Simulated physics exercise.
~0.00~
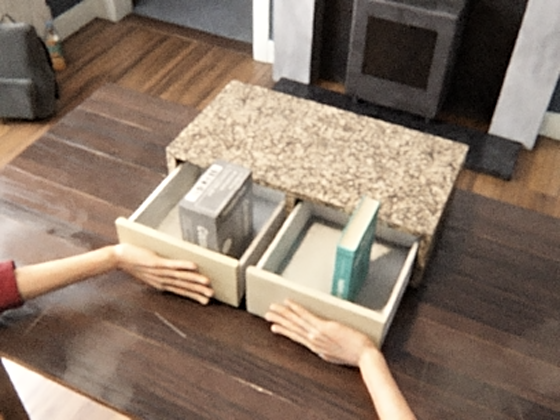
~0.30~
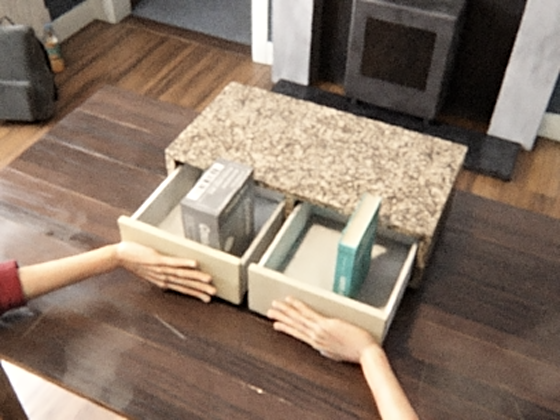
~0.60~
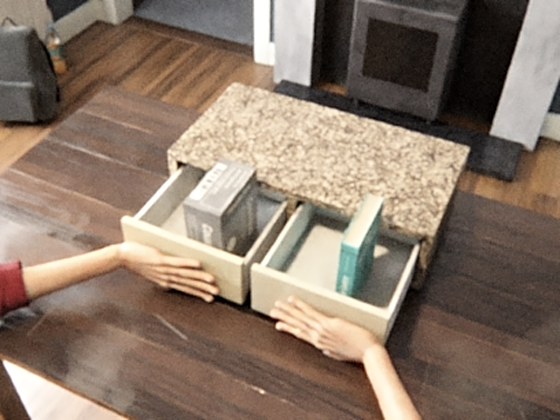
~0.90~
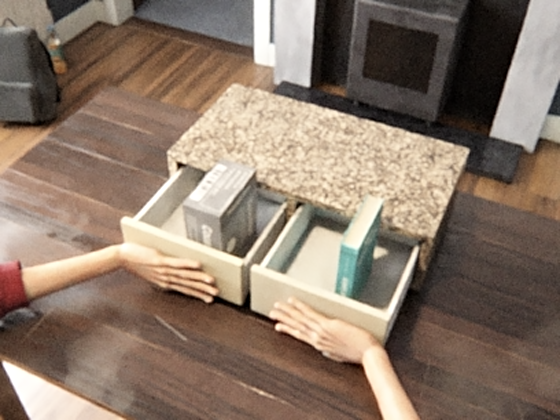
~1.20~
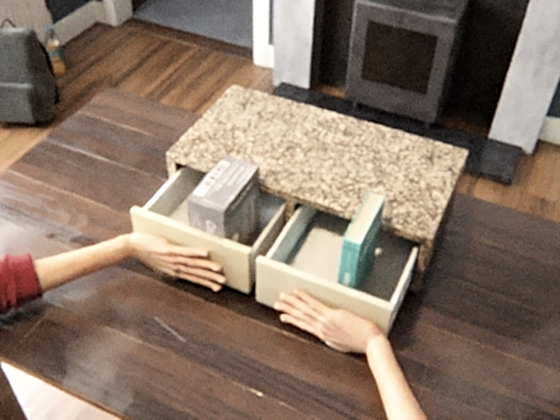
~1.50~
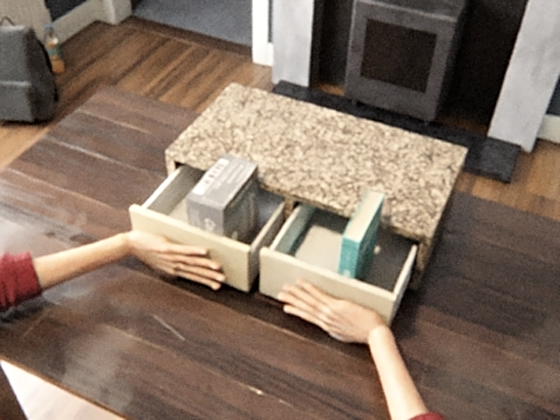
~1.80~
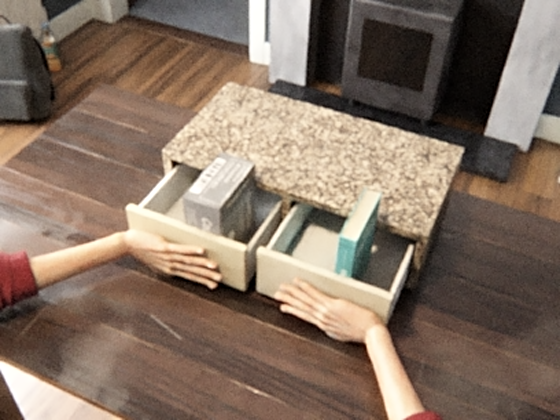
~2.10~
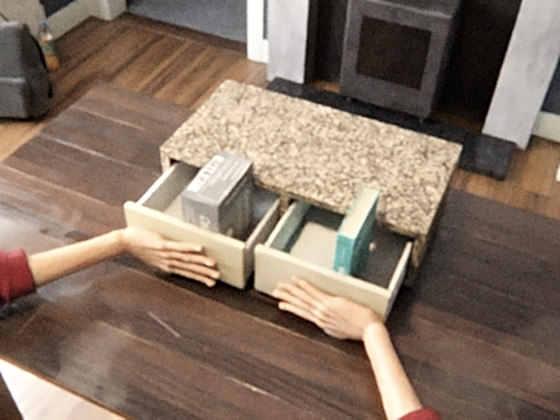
Two hands pressed against the open drawers of a low, speckled-top cabinet, one holding a grey box and the other an upright turquoise book. The hands pushed both drawers slightly inward, but they were still open at the end.
